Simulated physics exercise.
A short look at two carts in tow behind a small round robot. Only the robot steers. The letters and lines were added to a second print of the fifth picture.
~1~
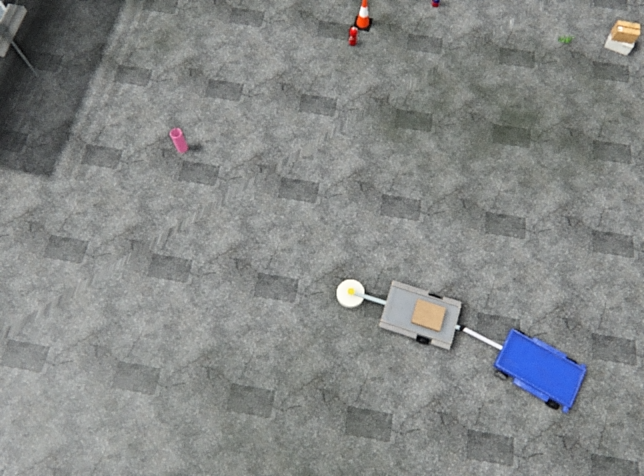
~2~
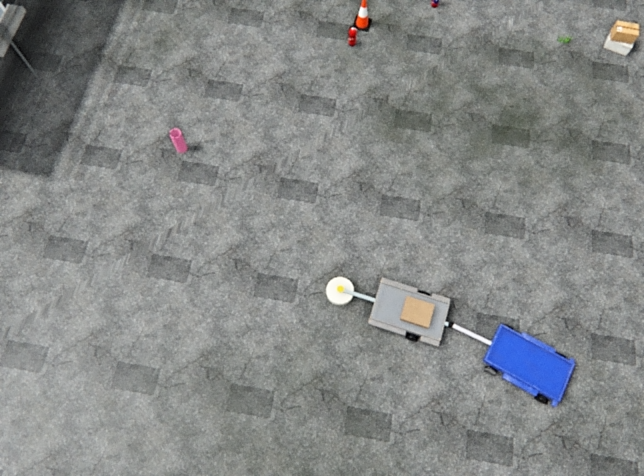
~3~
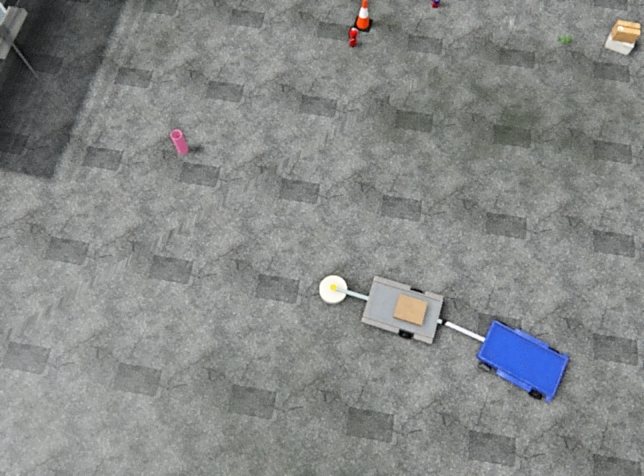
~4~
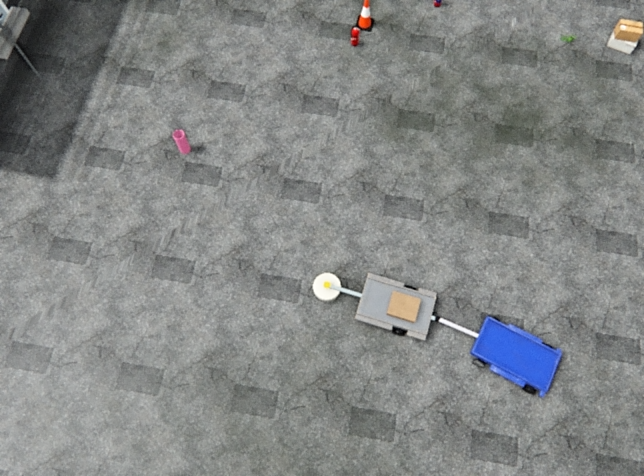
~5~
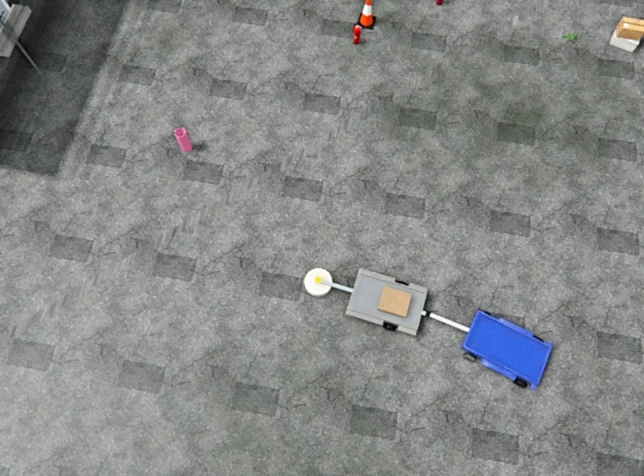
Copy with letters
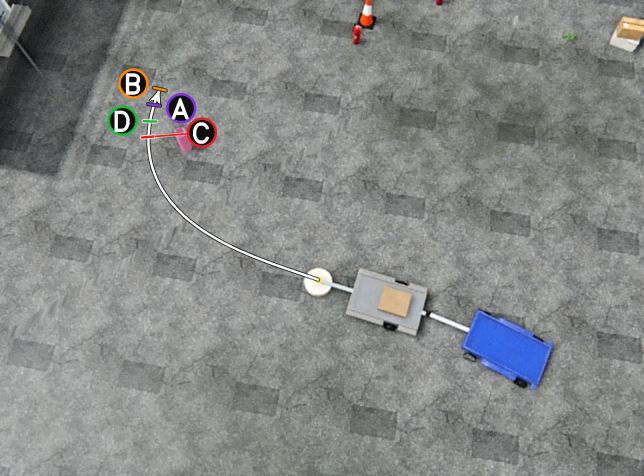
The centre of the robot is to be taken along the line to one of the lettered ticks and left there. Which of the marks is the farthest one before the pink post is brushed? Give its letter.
The farthest safe stop is C.
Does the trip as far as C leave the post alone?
Yes.
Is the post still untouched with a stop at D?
No.
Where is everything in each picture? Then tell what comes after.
Blue cart (539, 368); pink post (183, 148); robot (351, 293), in the first picture.
Robot (340, 291); grey cart (410, 311); blue cart (528, 363); pink post (182, 148), in the second picture.
Robot (333, 289); grey cart (403, 309); blue cart (521, 358); pink post (183, 150), in the third picture.
Robot (327, 287); grey cart (396, 306); blue cart (515, 354); pink post (185, 149), in the fourth picture.
Robot (318, 282); grey cart (387, 301); blue cart (506, 347); pink post (187, 147), in the fifth picture.
On the copy, A at (154, 105); B at (160, 89); C at (148, 137); D at (150, 121); the route from (318, 280) via (178, 210) to (159, 90).
On C. First, robot (235, 250), last cart (413, 311).
Then, robot (169, 200), last cart (324, 280).
Finally, robot (150, 141), last cart (259, 252); nothing has been touched.
By contrast, A is too far, the post has been hit; B is too far, the post has been hit; D is too far, the post has been hit.
